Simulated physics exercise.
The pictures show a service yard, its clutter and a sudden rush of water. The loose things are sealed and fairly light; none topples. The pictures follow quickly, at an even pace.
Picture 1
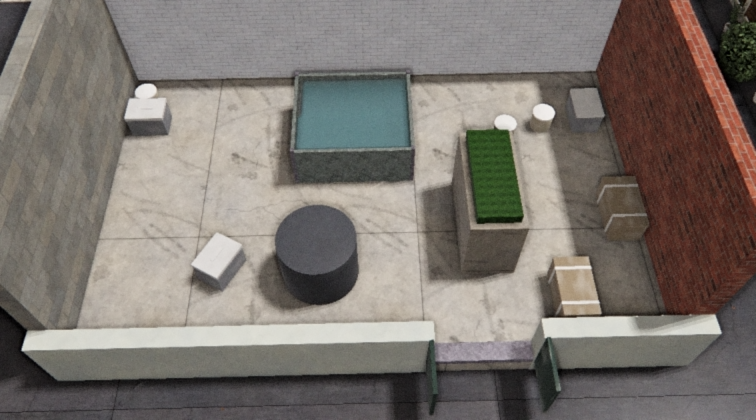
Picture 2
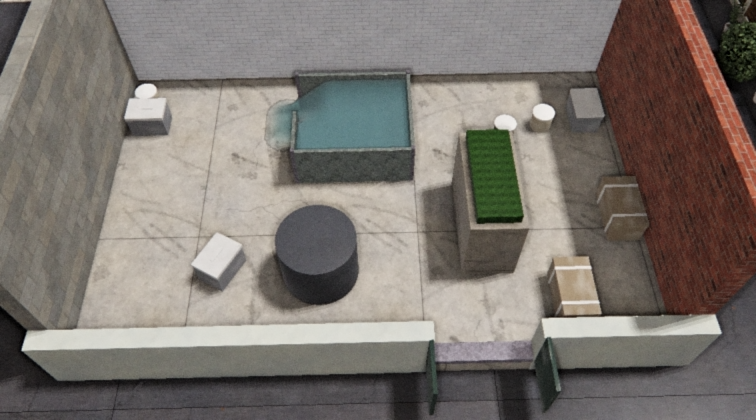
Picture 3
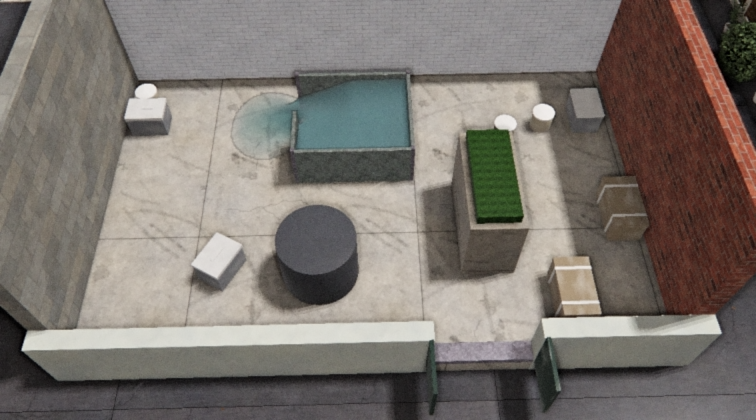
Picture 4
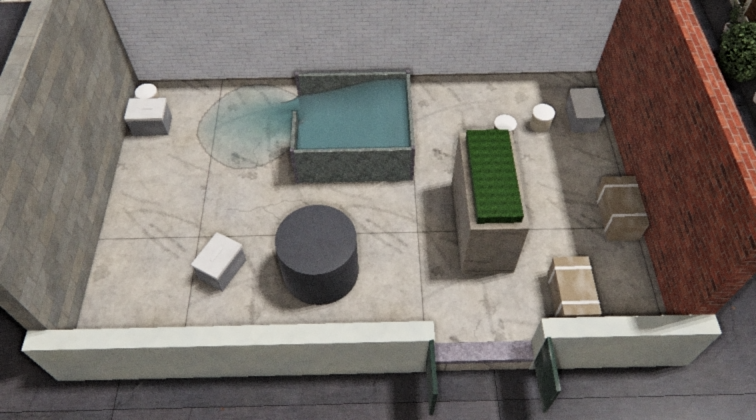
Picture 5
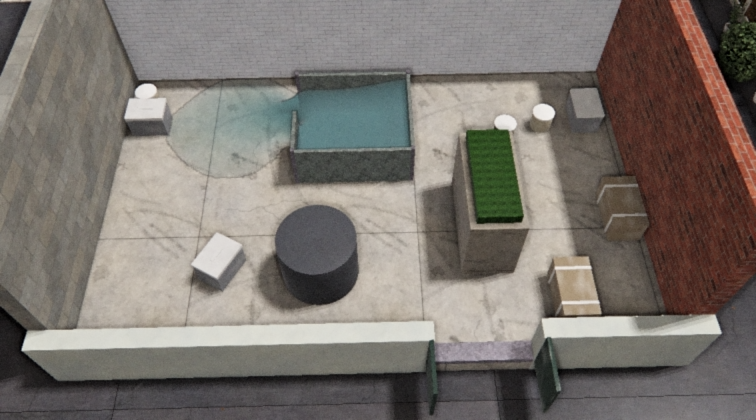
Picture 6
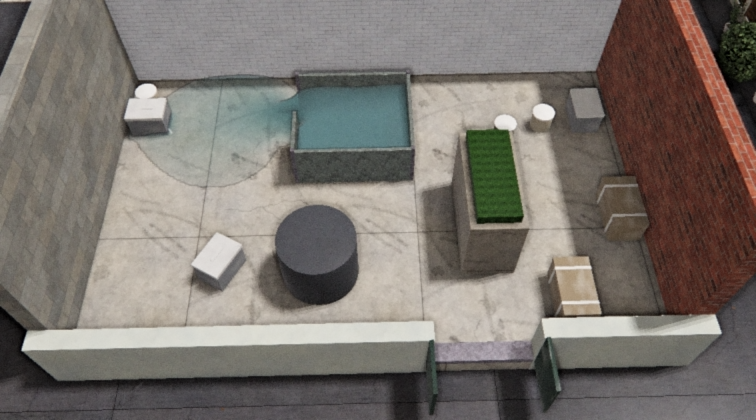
The clip shows a walled yard with scattered blocks, crates and a dark cylinder, where water pours from the left side of a raised pool and spreads leftward across the floor in a widening sheet while the objects stay still.
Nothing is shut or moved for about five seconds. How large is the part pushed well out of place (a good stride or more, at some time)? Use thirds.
It is one to two thirds.
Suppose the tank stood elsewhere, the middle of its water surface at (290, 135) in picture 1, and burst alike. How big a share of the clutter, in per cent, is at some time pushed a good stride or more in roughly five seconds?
Close to 10 %.
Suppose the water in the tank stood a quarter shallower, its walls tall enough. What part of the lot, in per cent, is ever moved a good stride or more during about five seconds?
Roughly 20 per cent.
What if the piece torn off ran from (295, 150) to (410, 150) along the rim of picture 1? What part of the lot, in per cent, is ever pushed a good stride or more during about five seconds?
Roughly 10 per cent.
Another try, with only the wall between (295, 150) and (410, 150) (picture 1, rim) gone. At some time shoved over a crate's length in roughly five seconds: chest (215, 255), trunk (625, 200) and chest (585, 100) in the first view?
In that order: That far or more, no, less than that.
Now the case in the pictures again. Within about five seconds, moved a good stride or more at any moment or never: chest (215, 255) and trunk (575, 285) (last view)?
In turn: Swept aside, short of that.
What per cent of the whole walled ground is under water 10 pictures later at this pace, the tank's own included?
Close to 30 %.
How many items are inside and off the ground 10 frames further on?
It comes to 2.
A moment on, 0 of 8 are well off their spots; 2 afloat.
Next, 0 of 8 are well off their spots; 2 afloat.
Later, 2 of 8 are well off their spots; 2 afloat.
In the end, 3 of 8 are well off their spots, and 3 have been at some point; 3 afloat.
